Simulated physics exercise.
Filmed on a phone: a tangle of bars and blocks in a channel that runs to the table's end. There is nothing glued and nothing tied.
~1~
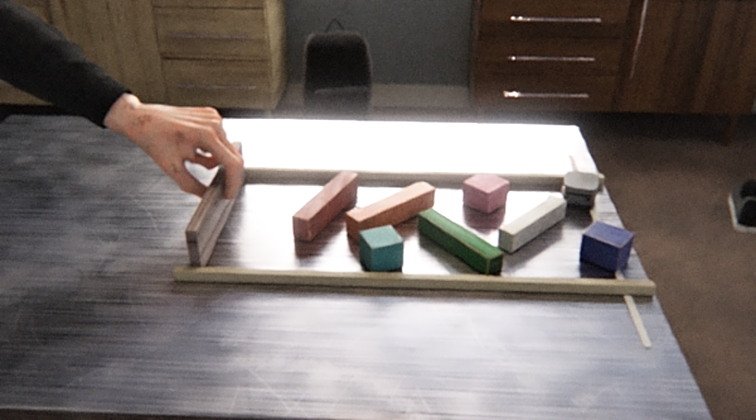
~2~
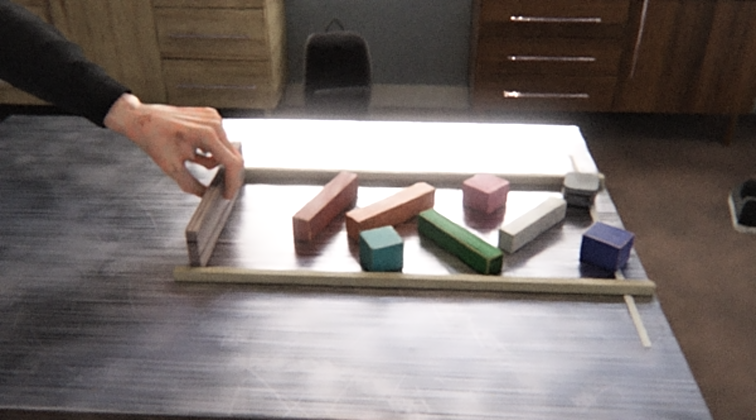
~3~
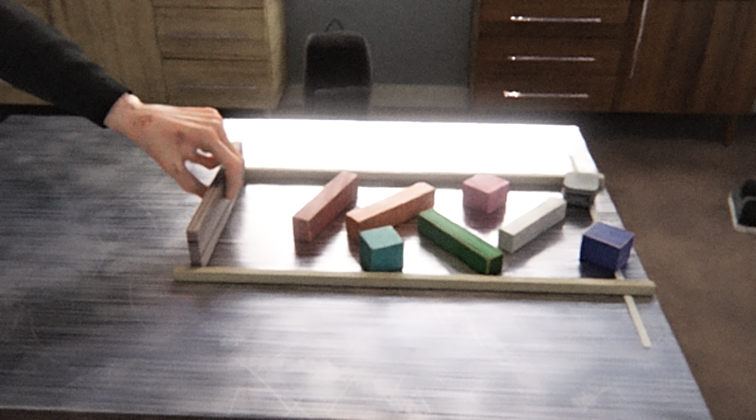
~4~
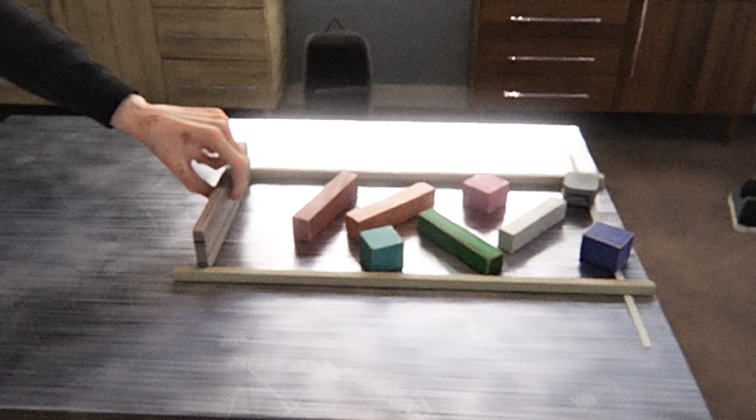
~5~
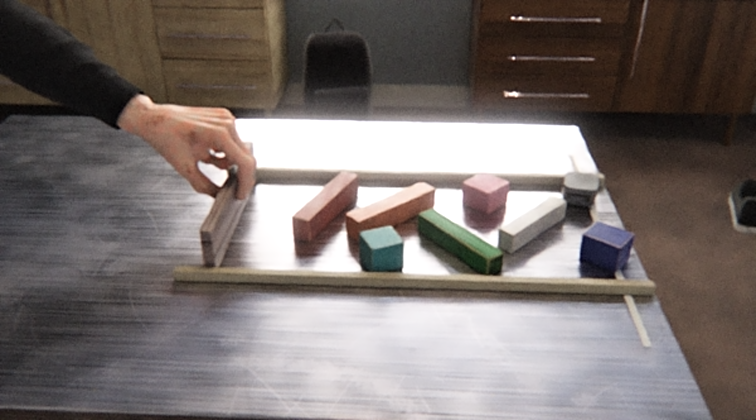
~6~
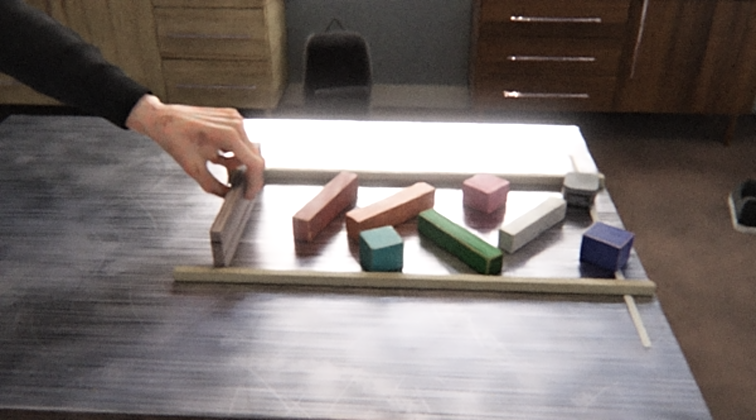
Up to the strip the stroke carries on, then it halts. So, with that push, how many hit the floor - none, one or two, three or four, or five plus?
I'd say five plus.
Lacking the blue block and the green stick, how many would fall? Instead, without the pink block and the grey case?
The counts: 4 and 4.
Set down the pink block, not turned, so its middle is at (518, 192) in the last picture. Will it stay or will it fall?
Pink block: Gone.
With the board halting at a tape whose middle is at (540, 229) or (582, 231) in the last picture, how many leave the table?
The first gives 2 and the second gives 5.
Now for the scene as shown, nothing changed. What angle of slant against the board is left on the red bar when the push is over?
I'd put it at about 0°.
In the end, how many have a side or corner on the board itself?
2.
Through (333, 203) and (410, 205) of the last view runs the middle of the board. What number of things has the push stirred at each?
So 2, and at the other place 4.
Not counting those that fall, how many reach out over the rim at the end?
That would be 1.
A little later, none off yet; blue block at rest near (606, 246); grey case at rest near (580, 190); white bar at rest near (533, 223).
When it is over, the number that fall off is five or more; down, orange bar, green stick, pink block, white bar, grey case and blue block.
